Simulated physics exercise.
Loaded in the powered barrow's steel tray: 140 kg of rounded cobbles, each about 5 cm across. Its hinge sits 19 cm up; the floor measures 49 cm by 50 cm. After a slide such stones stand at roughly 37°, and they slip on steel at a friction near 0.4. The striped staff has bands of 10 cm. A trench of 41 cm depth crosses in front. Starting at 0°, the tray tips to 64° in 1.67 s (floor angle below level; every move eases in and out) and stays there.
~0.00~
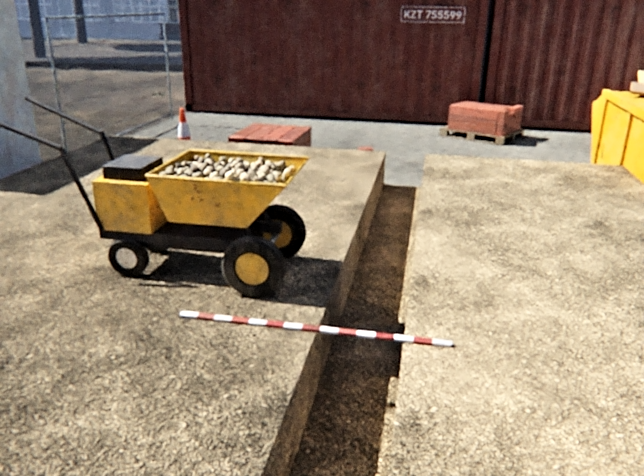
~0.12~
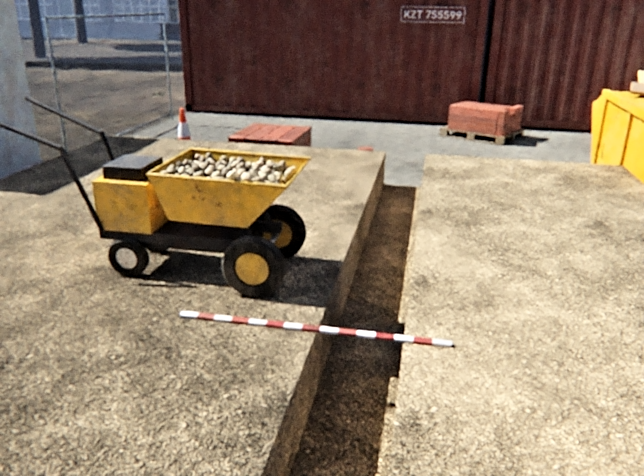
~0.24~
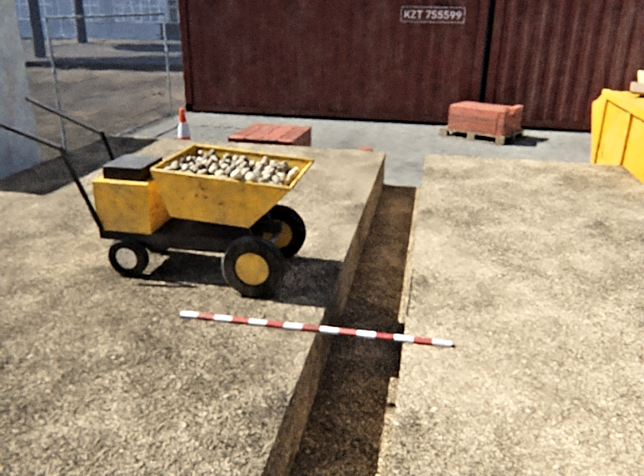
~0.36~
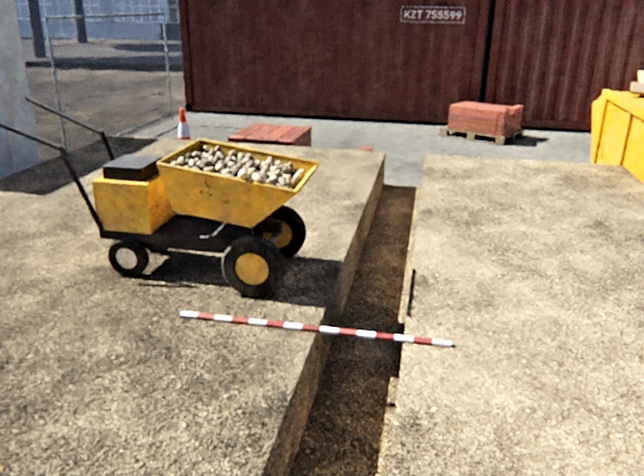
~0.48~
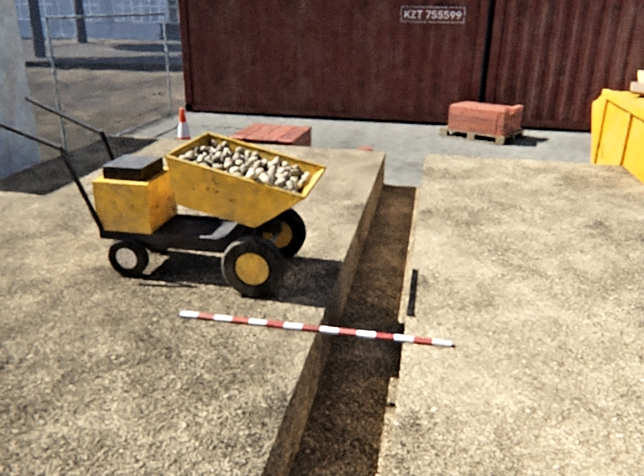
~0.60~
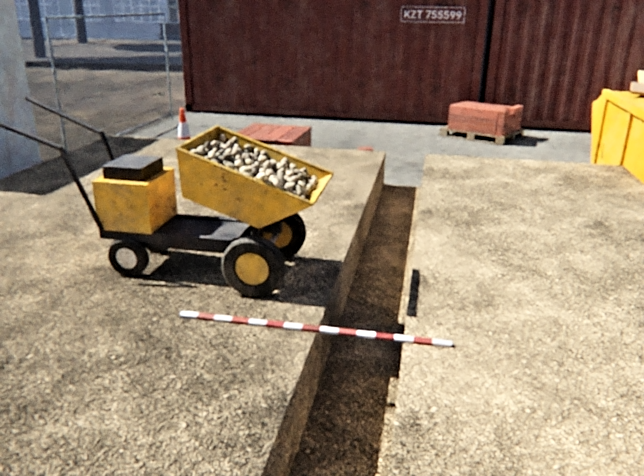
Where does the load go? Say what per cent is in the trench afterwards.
About 98 per cent.
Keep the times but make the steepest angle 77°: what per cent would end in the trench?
In that case some 100 per cent.
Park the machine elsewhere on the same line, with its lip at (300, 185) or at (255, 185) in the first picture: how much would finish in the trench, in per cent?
Near 85 per cent from the first place, 100 from the second.
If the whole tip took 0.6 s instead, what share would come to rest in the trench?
In that case some 80 per cent.
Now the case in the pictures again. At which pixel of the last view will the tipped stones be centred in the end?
Their middle is at about (378, 333).
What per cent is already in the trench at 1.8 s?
Some 40 per cent.
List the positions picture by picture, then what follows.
In the first frame, the tray is at 0°, its lip at (285, 186); the top of the load is at (237, 166).
In the second frame, the tray is at 1°, its lip at (287, 187); the top of the load is at (233, 165); the stones move at 0.1 m/s on average.
In the third frame, the tray is at 4°, its lip at (291, 189); the top of the load is at (211, 161); the stones move at 0.2 m/s on average.
The fourth frame shows lip at (297, 192), floor tilted 8°, highest stones at (214, 157); the stones move at 0.3 m/s on average.
The fifth frame shows lip at (305, 198), floor tilted 13°, highest stones at (216, 150); the stones move at 0.4 m/s on average.
The sixth frame shows lip at (313, 204), floor tilted 19°, highest stones at (219, 146); the stones move at 0.5 m/s on average.
After 1.2 s the floor is at 54°; 99 % in the tray, 1 % in the trench; the foremost stones are at (355, 228).
After 1.8 s the floor is at 64°; 62 % in the tray, 38 % in the trench, 1 % past the trench; the foremost stones are at (412, 295).
After 2.1 s the floor is at 64°; 34 % in the tray, 64 % in the trench, 2 % past the trench; the foremost stones are at (457, 288).
After 4.1 s the floor is at 64°; 0 % in the tray, 98 % in the trench, 2 % past the trench; the foremost stones are at (474, 289).
